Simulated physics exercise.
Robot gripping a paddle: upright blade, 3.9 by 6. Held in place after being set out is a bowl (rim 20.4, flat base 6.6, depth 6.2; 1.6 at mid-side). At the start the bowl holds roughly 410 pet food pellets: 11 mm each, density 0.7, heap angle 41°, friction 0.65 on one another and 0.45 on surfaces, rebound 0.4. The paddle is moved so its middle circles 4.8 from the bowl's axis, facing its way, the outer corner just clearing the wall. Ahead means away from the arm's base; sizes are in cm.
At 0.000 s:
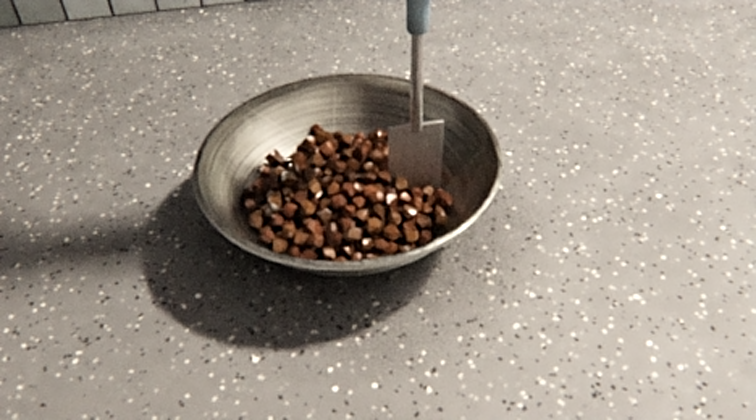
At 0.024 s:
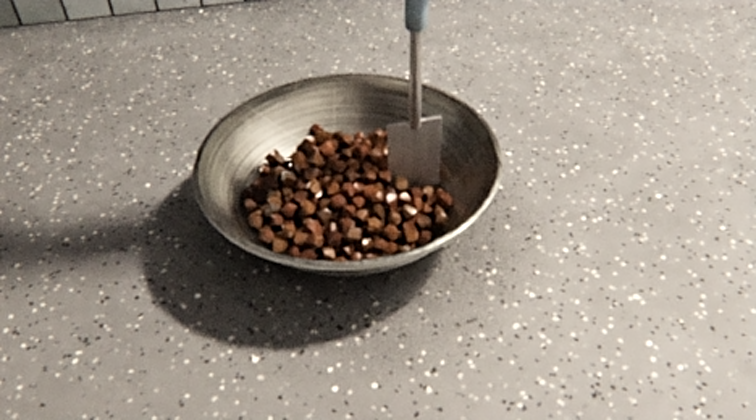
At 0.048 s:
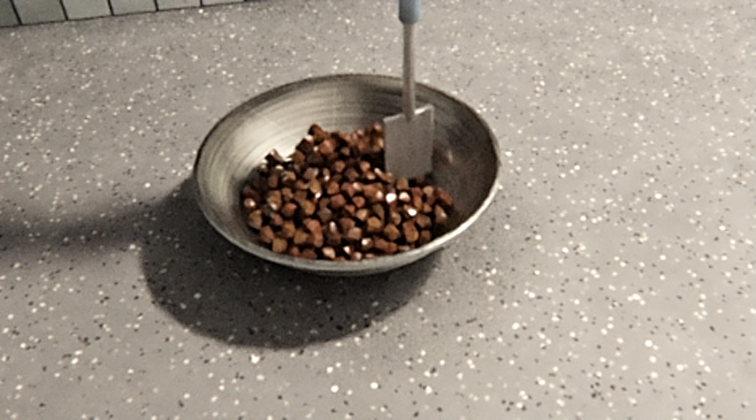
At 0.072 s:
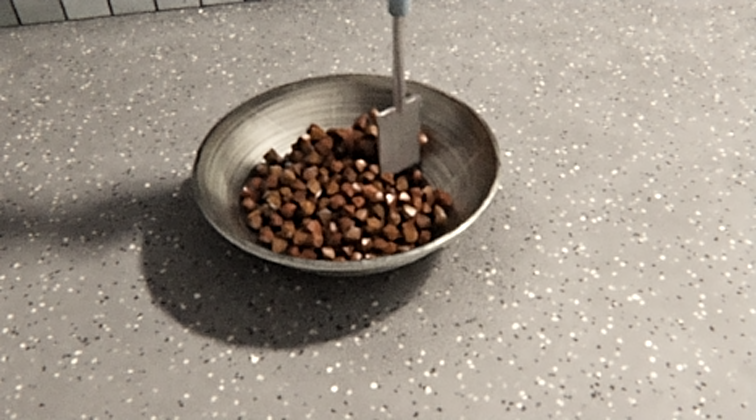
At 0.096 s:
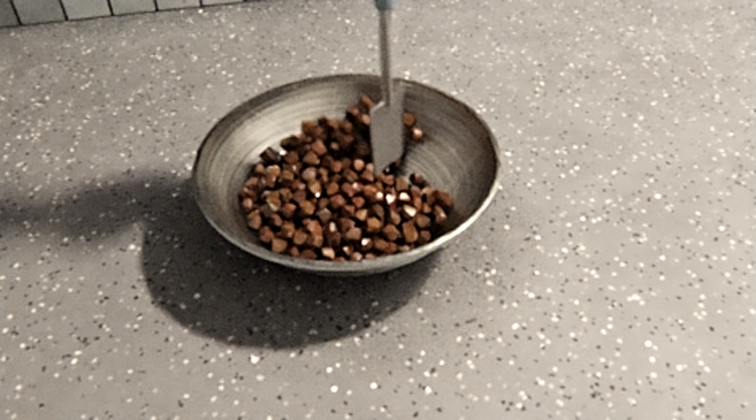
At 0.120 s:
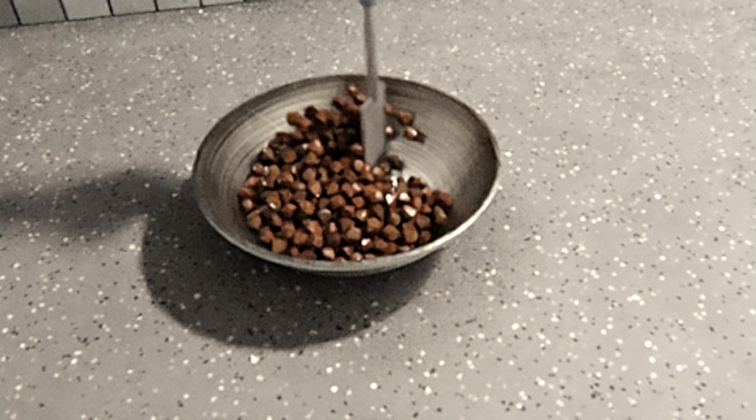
The clip shows a metal bowl of small brown pellets on a speckled surface as an upright paddle with a blue handle sweeps left along the far side, turning edge-on and pushing some pellets up the bowl's back wall.
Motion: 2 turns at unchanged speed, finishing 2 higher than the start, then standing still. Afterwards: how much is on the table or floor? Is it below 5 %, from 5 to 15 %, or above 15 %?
From 5 to 15 %.
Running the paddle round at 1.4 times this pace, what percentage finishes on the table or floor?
I'd say about 25 %.
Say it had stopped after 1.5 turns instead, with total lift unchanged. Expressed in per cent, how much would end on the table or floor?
I'd reckon near 5 per cent.
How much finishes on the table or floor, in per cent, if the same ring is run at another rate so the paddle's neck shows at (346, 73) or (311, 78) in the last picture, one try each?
Near 20 in a hundred for the first and near 35 in a hundred for the second.
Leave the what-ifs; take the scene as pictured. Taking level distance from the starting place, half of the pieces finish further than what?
Near 7 cm.
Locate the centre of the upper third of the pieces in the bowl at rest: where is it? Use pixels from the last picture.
Centre of top third: Approx. (336, 194).
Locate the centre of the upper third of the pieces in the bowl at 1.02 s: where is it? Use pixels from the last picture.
(307, 208).
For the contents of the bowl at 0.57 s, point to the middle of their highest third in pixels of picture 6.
About (421, 189) in the last picture.
By 0.57 s, 318° round, highest piece 8 above the table; 390 in the bowl, 16 on the table or floor, 7 in flight or on the tool.
By 1.02 s, 218° round, highest piece 8 above the table; 380 in the bowl, 29 on the table or floor, 4 in flight or on the tool.
By 1.45 s, 0° round, highest piece 7 above the table; 378 in the bowl, 35 on the table or floor.
By 2.15 s, 0° round, highest piece 7 above the table; 378 in the bowl, 35 on the table or floor.
Final count, 378 in the bowl, 35 on the table or floor. That is 8 % on the table or floor.
